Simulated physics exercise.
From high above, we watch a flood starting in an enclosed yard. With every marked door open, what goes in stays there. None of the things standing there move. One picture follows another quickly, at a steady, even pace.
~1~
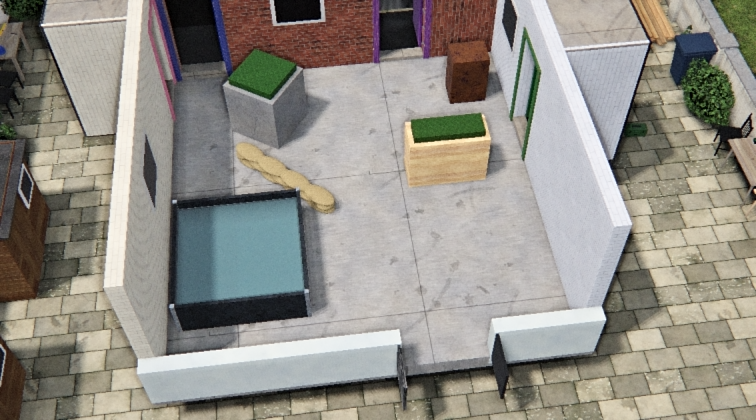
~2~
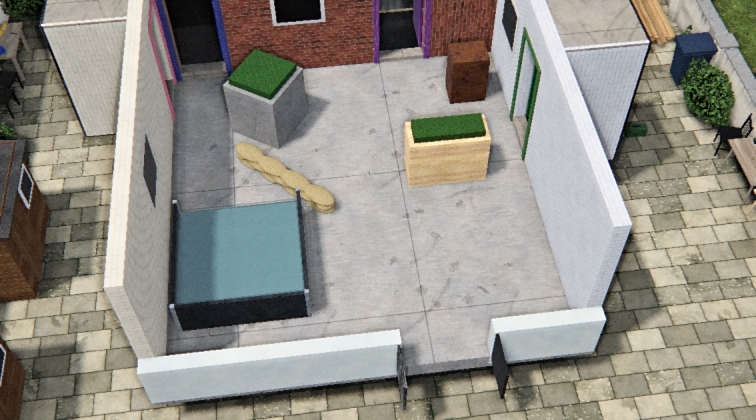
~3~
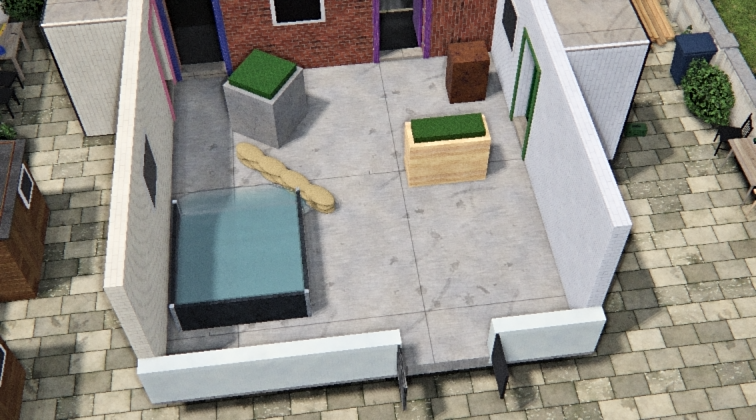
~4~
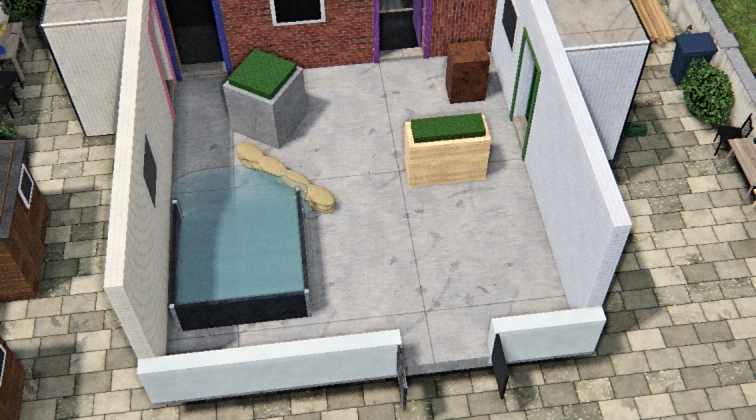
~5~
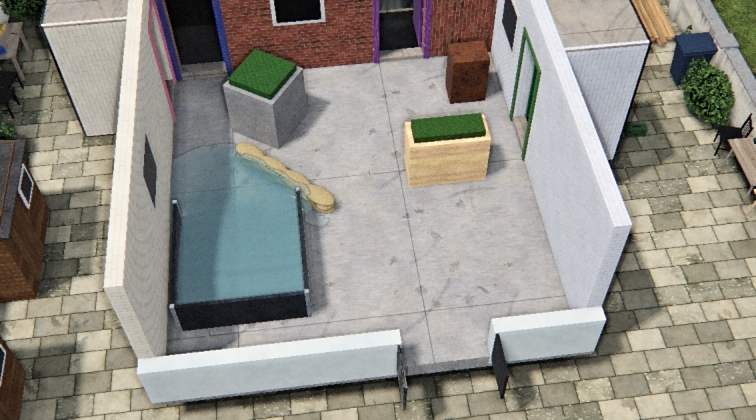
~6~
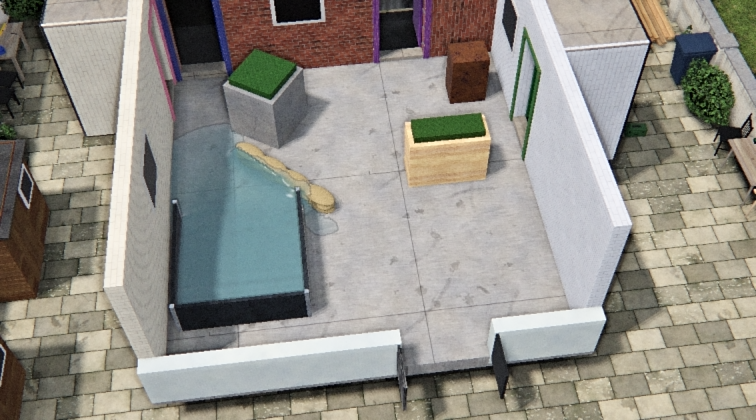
Water slips out over the far side of a dark-framed, open tank at the lower left of a walled, grey-floored yard, seen from high above by a still camera. A tan, lumpy strip lies beyond it, with grass-topped grey and pale wooden blocks, a brown box and a red-brick wall farther back. The clear, bluish sheet spreads across the floor away from the tank, reaching around the strip and toward the grey block.
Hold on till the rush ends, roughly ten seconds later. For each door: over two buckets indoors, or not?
My prediction: Green door: Inside the limit; blue door: Past the limit; purple door: Inside the limit; pink door: Past the limit.
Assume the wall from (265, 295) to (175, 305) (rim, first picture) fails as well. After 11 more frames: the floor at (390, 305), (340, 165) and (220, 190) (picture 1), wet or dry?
Going in your order, I'd say drenched, then still bare, then still bare.
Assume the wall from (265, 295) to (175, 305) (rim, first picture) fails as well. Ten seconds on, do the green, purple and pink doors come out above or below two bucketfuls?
Outcome - green door: Short of the mark, purple door: Short of the mark, pink door: Short of the mark.
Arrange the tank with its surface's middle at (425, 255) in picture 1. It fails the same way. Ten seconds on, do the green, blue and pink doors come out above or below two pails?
Going by the run, the green door door remains below, the blue door door remains below and the pink door door remains below.
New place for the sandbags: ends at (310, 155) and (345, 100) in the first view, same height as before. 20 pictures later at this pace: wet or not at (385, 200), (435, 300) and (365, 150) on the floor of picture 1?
As listed: Flooded, not flooded, awash.
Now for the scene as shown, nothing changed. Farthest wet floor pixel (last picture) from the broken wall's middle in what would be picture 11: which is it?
Approximate pixel: (175, 86).
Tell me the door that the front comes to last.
That would be the green one.
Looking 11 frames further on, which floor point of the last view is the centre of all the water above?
Roughly (231, 200).
A moment on, water covers 20 % of the floor; the green door not reached, the blue door wet at the sill, nothing in, the purple door not reached, the pink door wet at the sill, nothing in.
Next, water covers 30 % of the floor; the green door not reached, the blue door far over two buckets in, the purple door not reached, the pink door under two buckets in.
Then, water covers 40 % of the floor; the green door not reached, the blue door far over two buckets in, the purple door wet at the sill, nothing in, the pink door over two buckets in.
Later, water covers 65 % of the floor; the green door wet at the sill, nothing in, the blue door far over two buckets in, the purple door wet at the sill, nothing in, the pink door far over two buckets in.
In the end, water covers 90 % of the floor; the green door wet at the sill, nothing in, the blue door far over two buckets in, the purple door wet at the sill, nothing in, the pink door far over two buckets in.
